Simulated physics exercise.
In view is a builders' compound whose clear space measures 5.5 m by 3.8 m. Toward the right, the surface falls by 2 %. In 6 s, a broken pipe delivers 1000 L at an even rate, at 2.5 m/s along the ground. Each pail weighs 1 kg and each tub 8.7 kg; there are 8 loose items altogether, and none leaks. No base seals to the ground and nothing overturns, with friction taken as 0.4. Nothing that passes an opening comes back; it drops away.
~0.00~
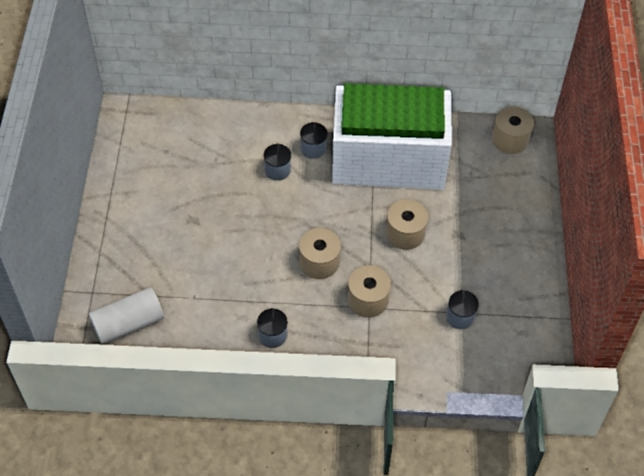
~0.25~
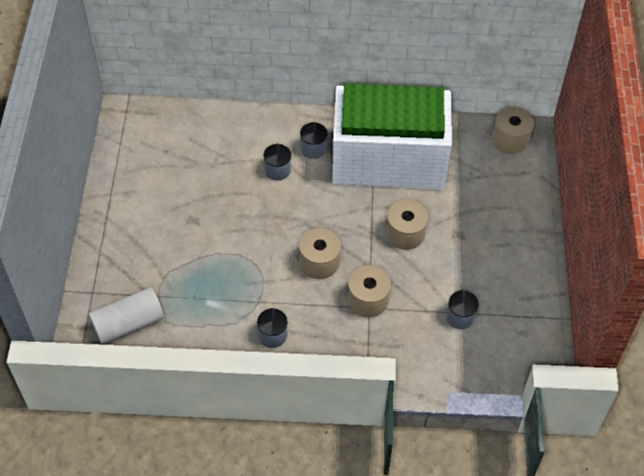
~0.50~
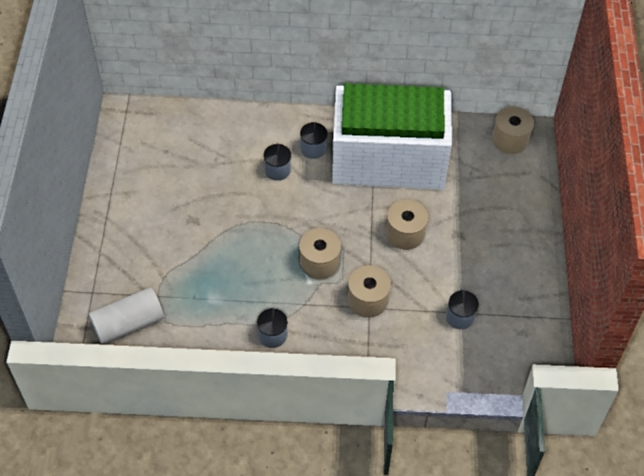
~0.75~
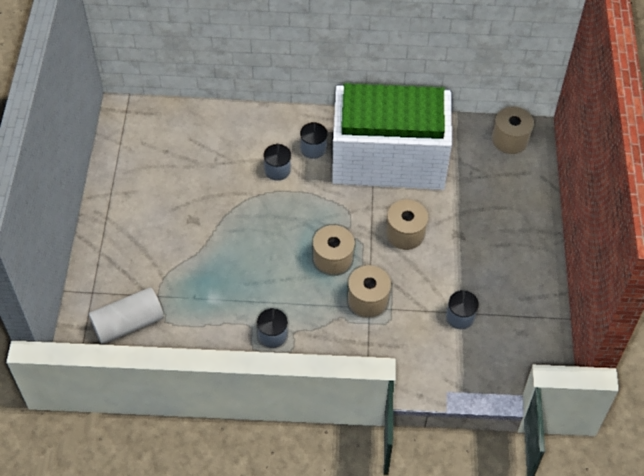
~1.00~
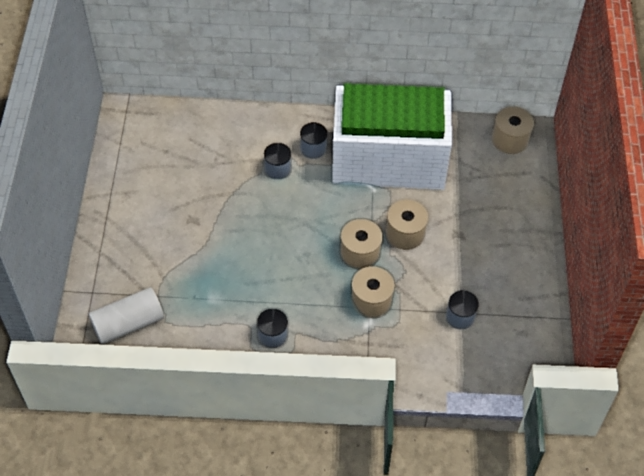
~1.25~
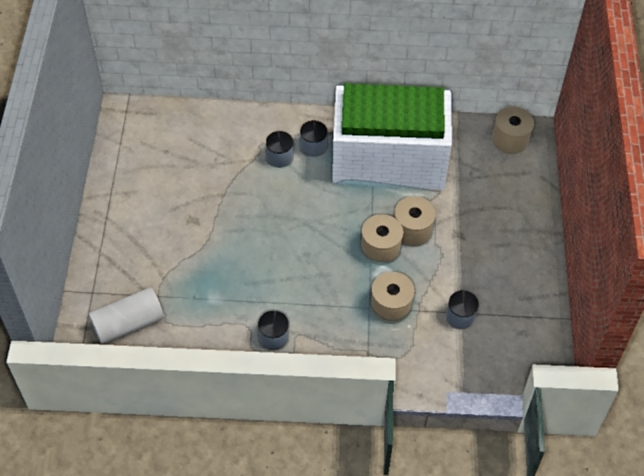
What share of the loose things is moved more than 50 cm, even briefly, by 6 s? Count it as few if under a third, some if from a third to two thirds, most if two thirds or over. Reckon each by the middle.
Most.
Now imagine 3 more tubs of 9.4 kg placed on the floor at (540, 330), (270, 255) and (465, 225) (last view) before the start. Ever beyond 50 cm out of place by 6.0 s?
In that order: Crosses the line, then crosses the line, then crosses the line.
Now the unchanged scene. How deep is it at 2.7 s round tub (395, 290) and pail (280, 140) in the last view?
About 3 and 3 cm.
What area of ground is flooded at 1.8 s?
That flooded area is roughly 8.5 m2.
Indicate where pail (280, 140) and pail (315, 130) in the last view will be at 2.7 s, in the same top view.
About (252, 99) for the first and (278, 96) for the second.
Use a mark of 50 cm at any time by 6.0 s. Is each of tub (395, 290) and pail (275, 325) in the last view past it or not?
Taking them one at a time, I'd say further, then not as far.
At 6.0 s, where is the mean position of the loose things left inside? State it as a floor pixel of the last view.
Close to (356, 265).
After 1.8 s 3 of 8 are over 50 cm from their spots; 0 afloat.
After 2.7 s 6 of 8 are over 50 cm from their spots; 3 afloat.
After 4.2 s 6 of 8 are over 50 cm from their spots; 6 afloat.
After 6.0 s 7 of 8 are over 50 cm from their spots, and 7 have been at some point; 5 afloat.
